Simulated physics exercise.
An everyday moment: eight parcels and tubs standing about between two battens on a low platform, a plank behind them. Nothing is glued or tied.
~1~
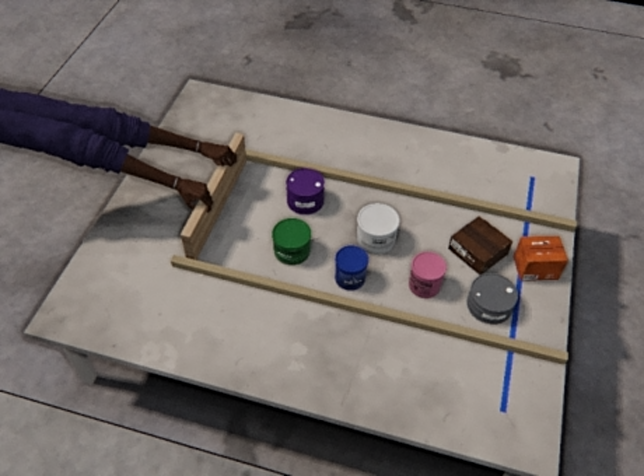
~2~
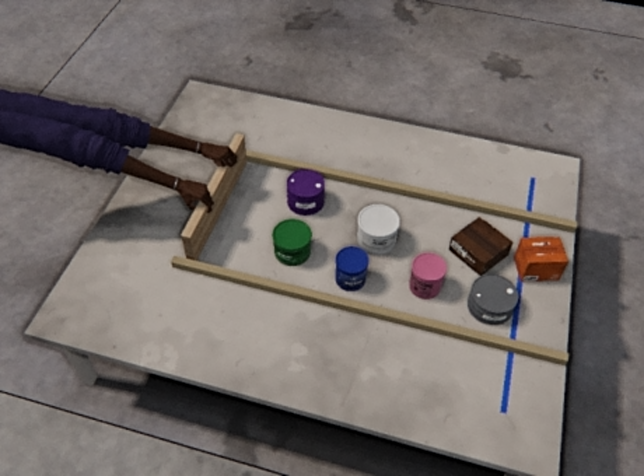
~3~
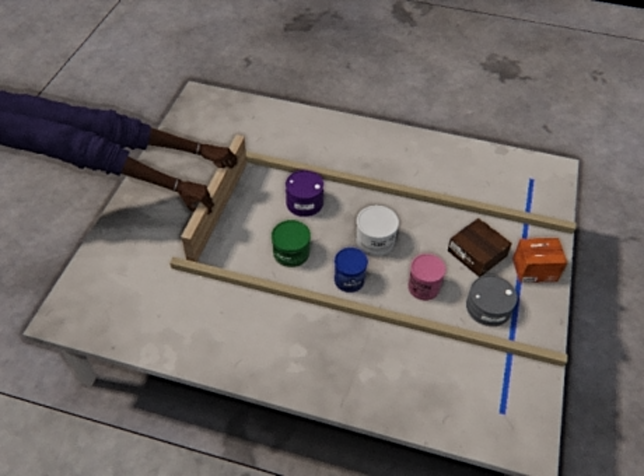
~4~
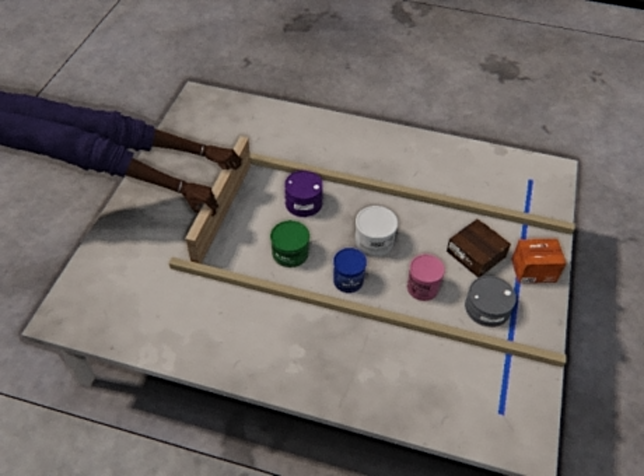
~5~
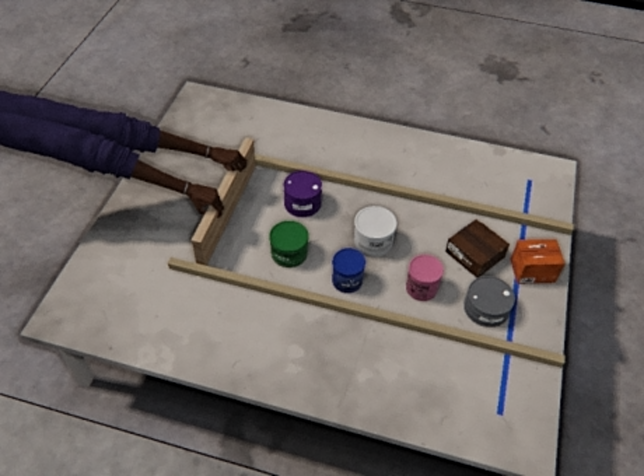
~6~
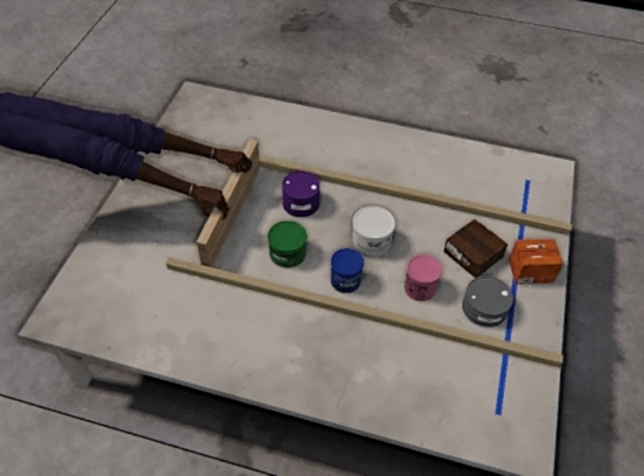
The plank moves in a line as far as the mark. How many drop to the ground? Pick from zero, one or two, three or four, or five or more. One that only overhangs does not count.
The number that fall off is three or four.
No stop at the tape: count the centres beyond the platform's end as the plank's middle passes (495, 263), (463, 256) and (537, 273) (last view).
The counts: 2, 0 and 5.
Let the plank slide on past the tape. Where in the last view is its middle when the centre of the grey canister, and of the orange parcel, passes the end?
Near (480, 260) and (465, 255).
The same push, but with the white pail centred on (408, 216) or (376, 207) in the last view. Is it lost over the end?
In turn it goes over; is lost.
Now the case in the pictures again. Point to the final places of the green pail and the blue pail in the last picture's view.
About (536, 300), and the other about (529, 328).
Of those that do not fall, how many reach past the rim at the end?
1 of them.
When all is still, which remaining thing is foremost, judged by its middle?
The white pail ends nearest.
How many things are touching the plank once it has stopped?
The number is 3.
A little later, none off yet; orange parcel at rest near (535, 261); grey canister at rest near (487, 302); brown parcel at rest near (475, 248).
Next, none off yet; orange parcel at rest near (538, 263); grey canister shifted a little near (503, 307); brown parcel shifted a little near (492, 243).
When it is over, the number that fall off is three or four; down, pink pail, brown parcel, grey canister and orange parcel.
